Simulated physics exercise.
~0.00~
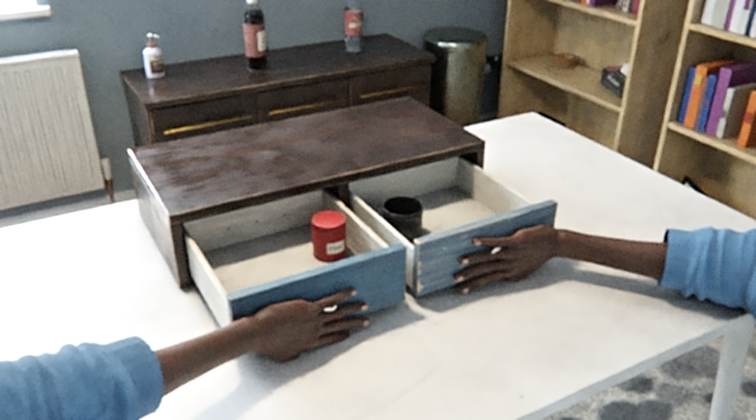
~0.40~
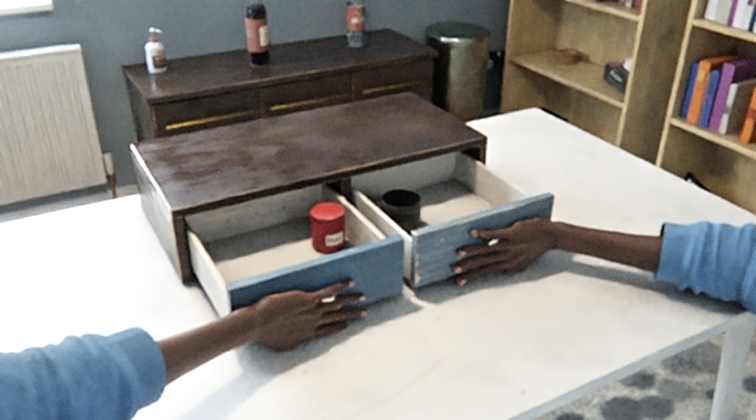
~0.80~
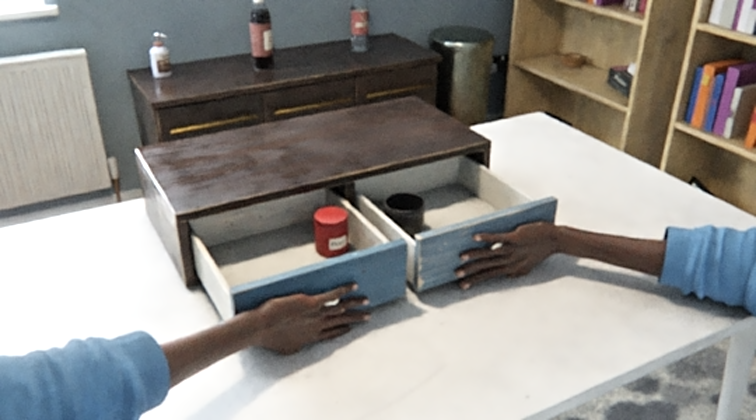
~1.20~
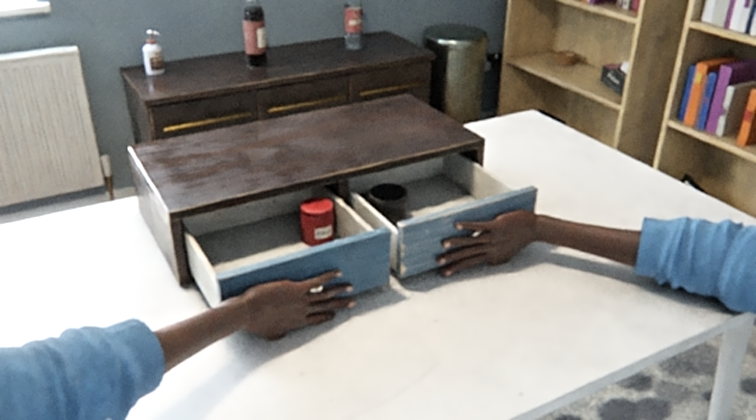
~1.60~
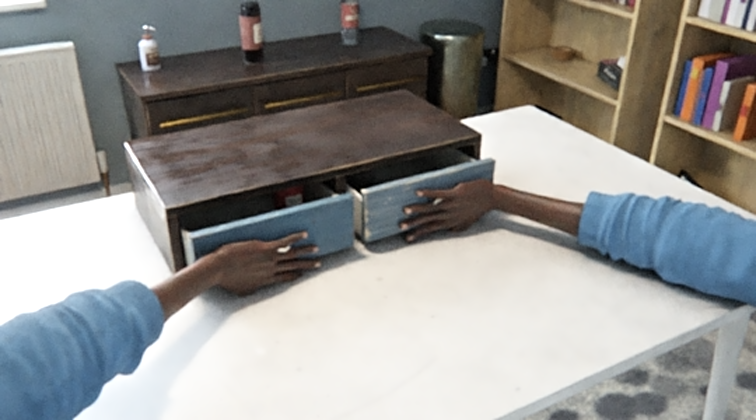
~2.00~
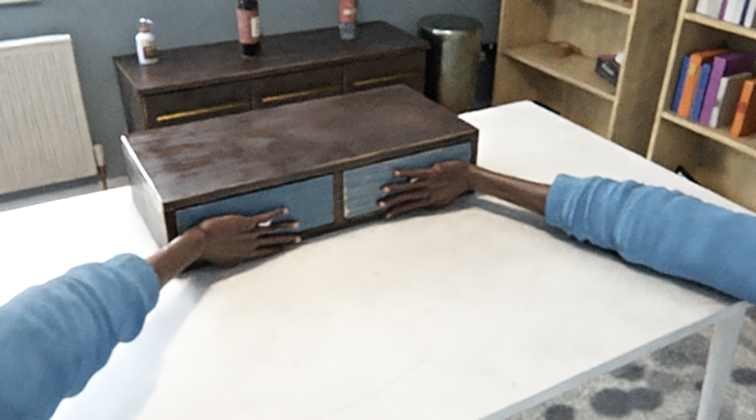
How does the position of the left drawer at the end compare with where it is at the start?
At the start the left drawer sticks out of the chest over the table, and by the end it has moved back, up and to the left in view, so that it sits fully inside the chest with its blue front flush.
